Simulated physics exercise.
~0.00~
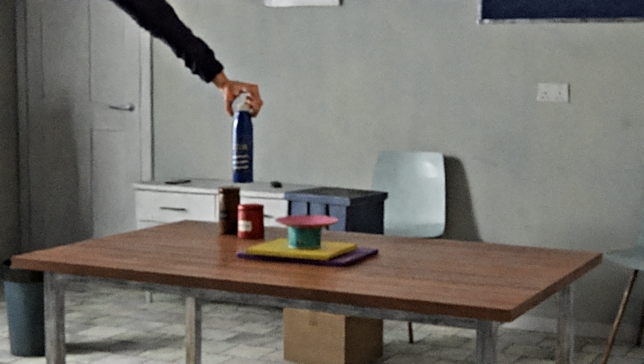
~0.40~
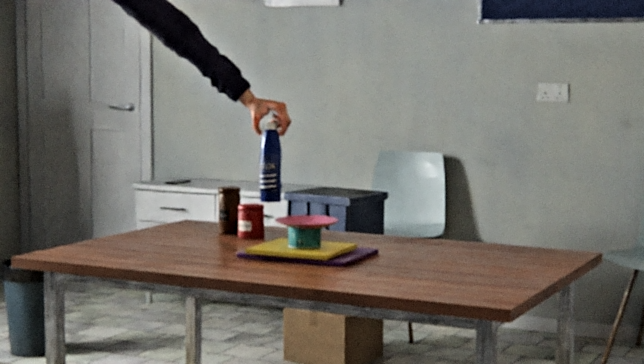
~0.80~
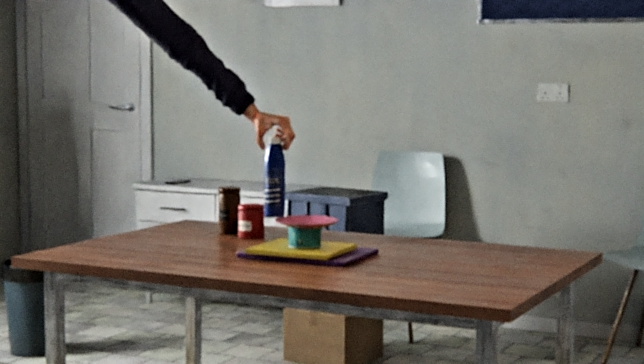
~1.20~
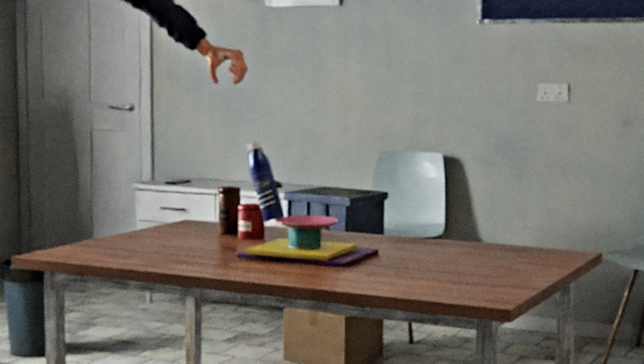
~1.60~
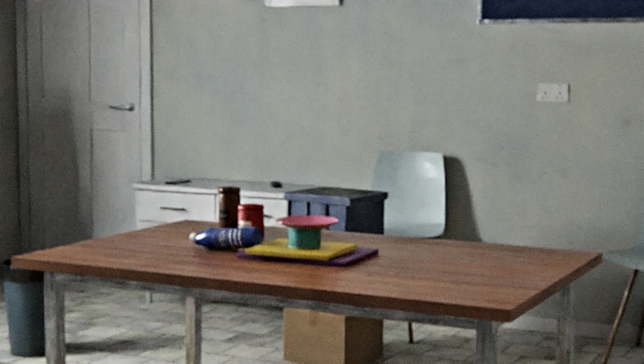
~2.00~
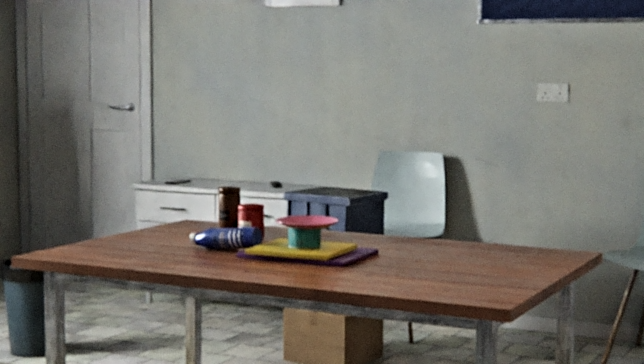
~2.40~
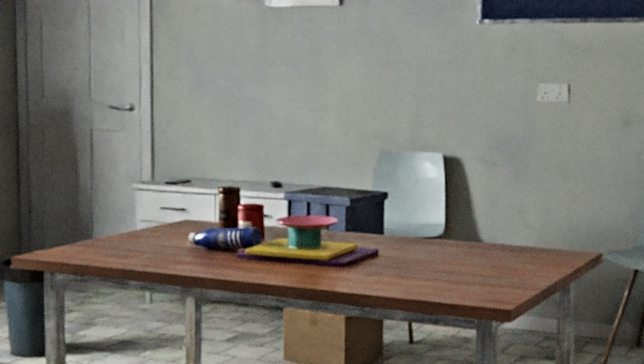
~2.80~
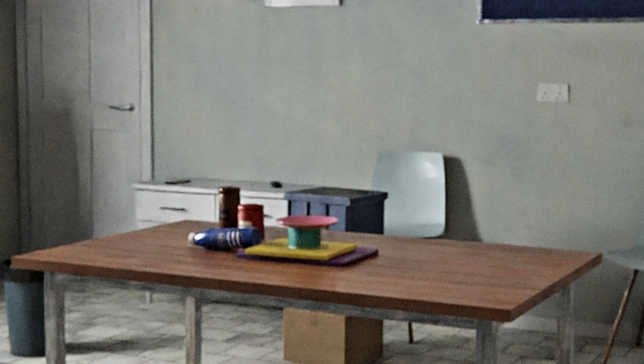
At the start, a hand reaching in from the upper left holds a blue bottle upright above a wooden table, where a brown container, a red jar, and a turquoise tub topped with a pink plate stand, the tub resting on stacked yellow and purple trays. The hand moves the bottle right, then lowers it a little near the red jar and the tub. It lets go and draws back to the left as the bottle tips over. The bottle drops leftward onto the tabletop, landing on its side in front of the jar. It stays lying there, while the other objects remain in place.
